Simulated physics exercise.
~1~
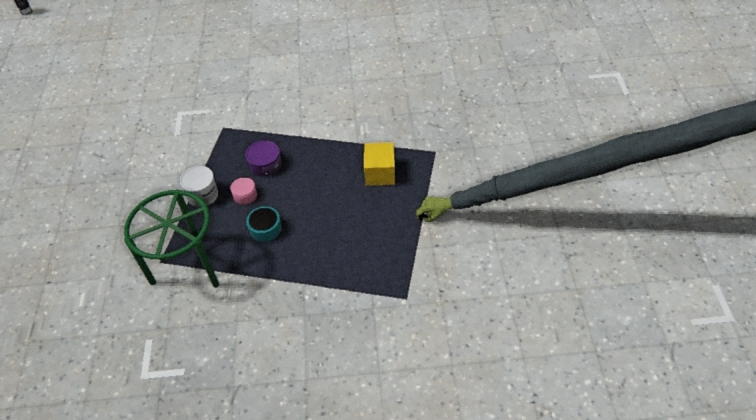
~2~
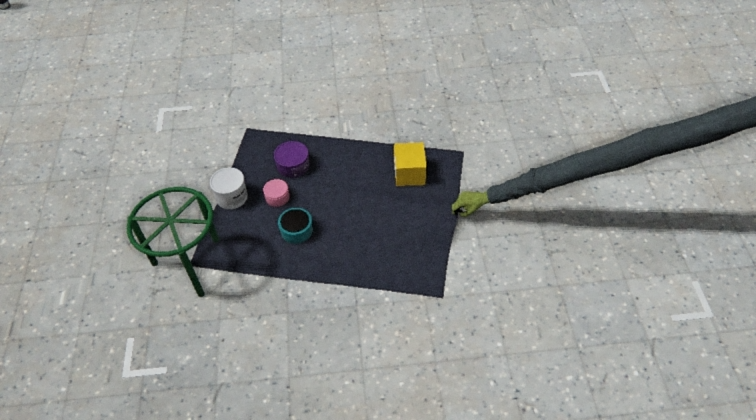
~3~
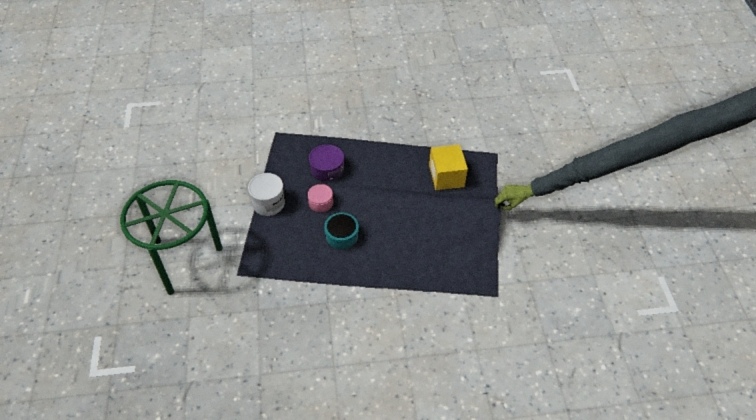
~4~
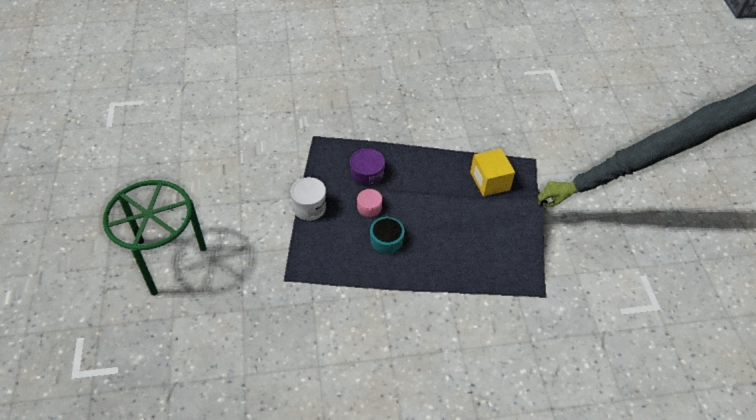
A gray-sleeved arm with a yellow-green hand reaches in from the right and holds the edge of a dark rug on a pale tiled floor marked with white tape corners, seen from above at an angle. A yellow carton sits near the hand, while a purple bin, pink tub, white bin and teal pot cluster toward the left, beside a green stool. The hand draws the rug steadily right, and the objects on it ride along. The stool stays standing on the bare floor as a gap opens. Finally, the rug lies clear of the stool, its load still upright.
